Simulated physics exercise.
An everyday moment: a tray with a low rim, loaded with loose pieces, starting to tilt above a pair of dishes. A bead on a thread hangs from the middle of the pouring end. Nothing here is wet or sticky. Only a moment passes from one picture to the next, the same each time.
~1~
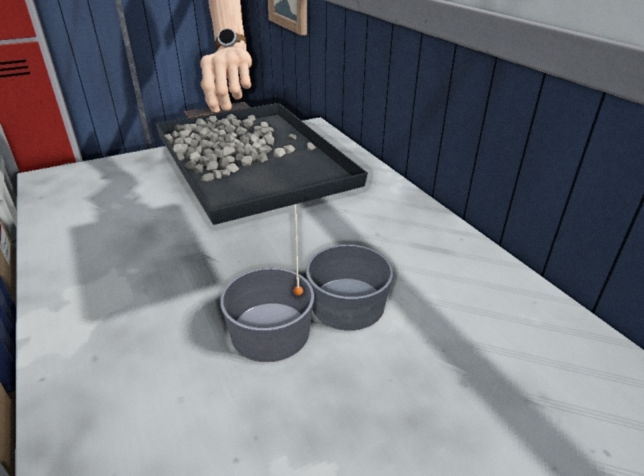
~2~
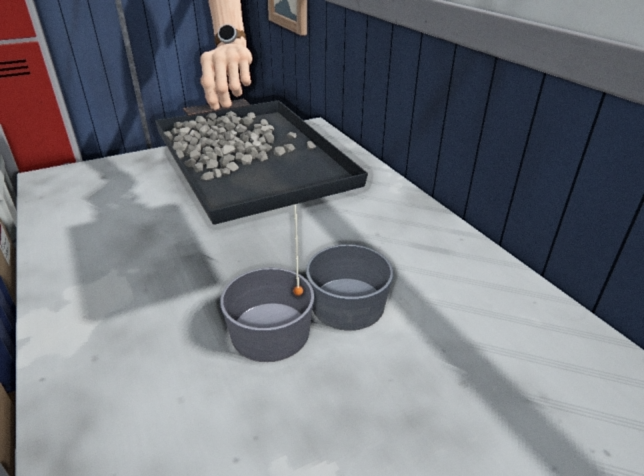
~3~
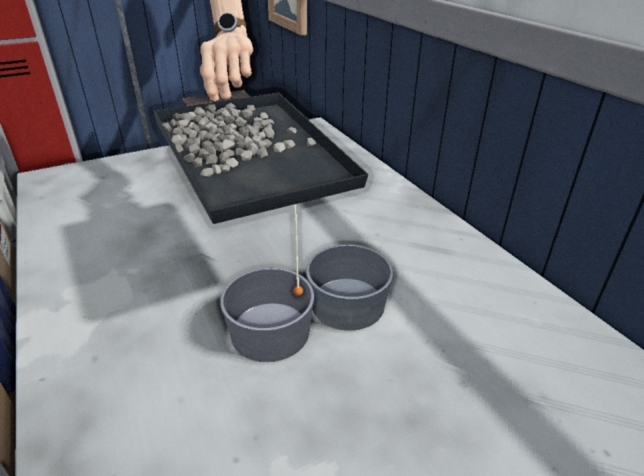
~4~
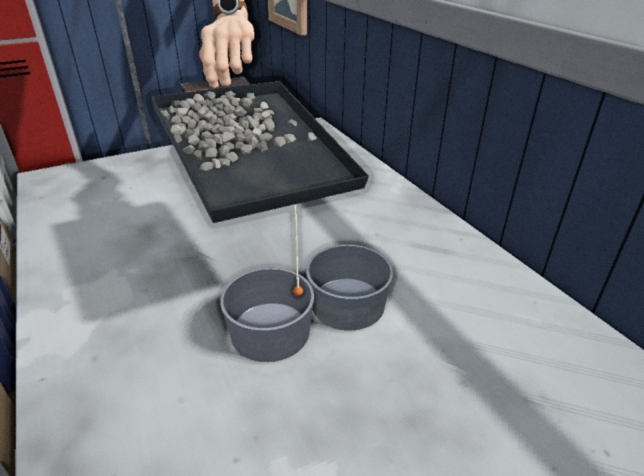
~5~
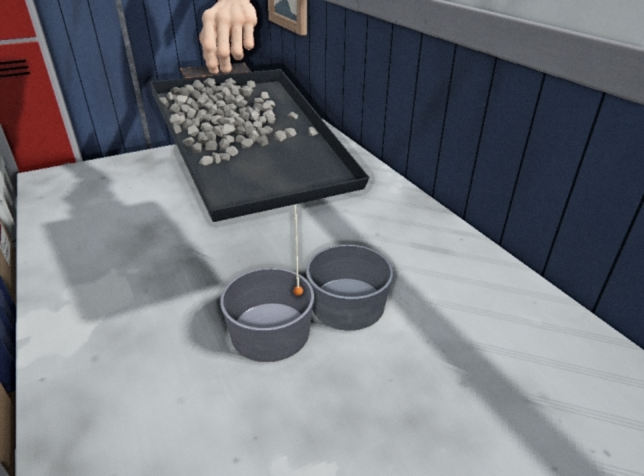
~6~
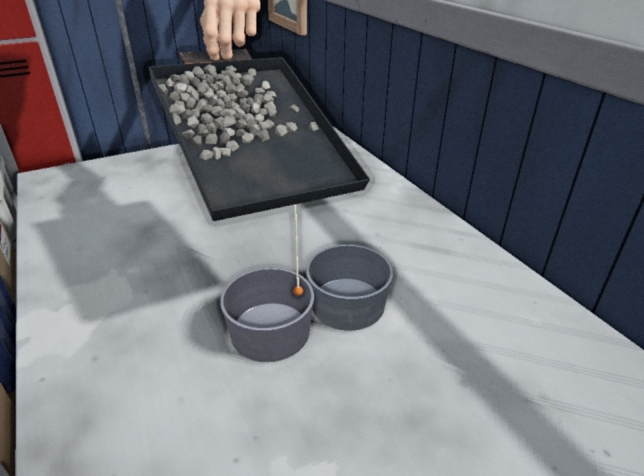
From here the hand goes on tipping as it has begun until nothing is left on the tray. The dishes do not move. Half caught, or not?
In the dishes lies less than half of it.
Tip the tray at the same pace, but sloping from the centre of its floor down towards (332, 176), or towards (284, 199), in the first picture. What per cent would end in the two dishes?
Near 60 % and 0 %.
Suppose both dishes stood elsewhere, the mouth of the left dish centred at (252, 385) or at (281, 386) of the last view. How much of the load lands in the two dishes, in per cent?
About 50 and 30 per cent.
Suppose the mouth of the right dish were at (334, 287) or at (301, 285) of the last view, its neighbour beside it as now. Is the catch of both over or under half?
The first try: Under half. The second: Under half.
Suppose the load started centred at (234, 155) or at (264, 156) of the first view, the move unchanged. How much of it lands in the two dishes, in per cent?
In turn 10 and 10 in a hundred.
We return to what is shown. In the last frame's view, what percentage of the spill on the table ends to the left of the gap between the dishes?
Near 20 %.
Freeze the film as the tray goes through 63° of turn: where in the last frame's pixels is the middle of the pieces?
Close to (317, 186).
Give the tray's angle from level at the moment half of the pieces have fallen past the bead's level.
At some 80 degrees.
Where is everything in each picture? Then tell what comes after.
In the first frame, corners of the pouring end at (211, 210) and (365, 172), level; middle of the load at (221, 141), bits of gravel; left dish at (286, 340); right dish at (371, 309); bead on its thread at (298, 291).
In the second frame, corners of the pouring end at (212, 210) and (365, 173), level; middle of the load at (220, 139).
In the third frame, corners of the pouring end at (212, 209) and (366, 174), tipped barely, lowest at the right corner; middle of the load at (220, 132).
In the fourth frame, corners of the pouring end at (213, 209) and (367, 175), tipped a little, lowest at the right corner; middle of the load at (219, 123).
In the fifth frame, corners of the pouring end at (213, 209) and (367, 177), tipped a little, lowest at the right corner; middle of the load at (219, 113).
In the sixth frame, corners of the pouring end at (214, 209) and (368, 178), tipped clearly, lowest at the right corner; middle of the load at (220, 103); left dish at (286, 340); right dish at (371, 309).
Soon after the last picture, tray tipped steeply; most on the tray; about a quarter in the air.
A little later, tray tipped past a quarter turn; about a third on the tray; a stray few in the right dish; about two thirds outside both; a stray few in the air.
Later still, tray tipped past a quarter turn; a stray few in the left dish; a small part in the right dish; nearly all outside both.
At rest, tray tipped past a quarter turn; a stray few in the left dish; a small part in the right dish; nearly all outside both.
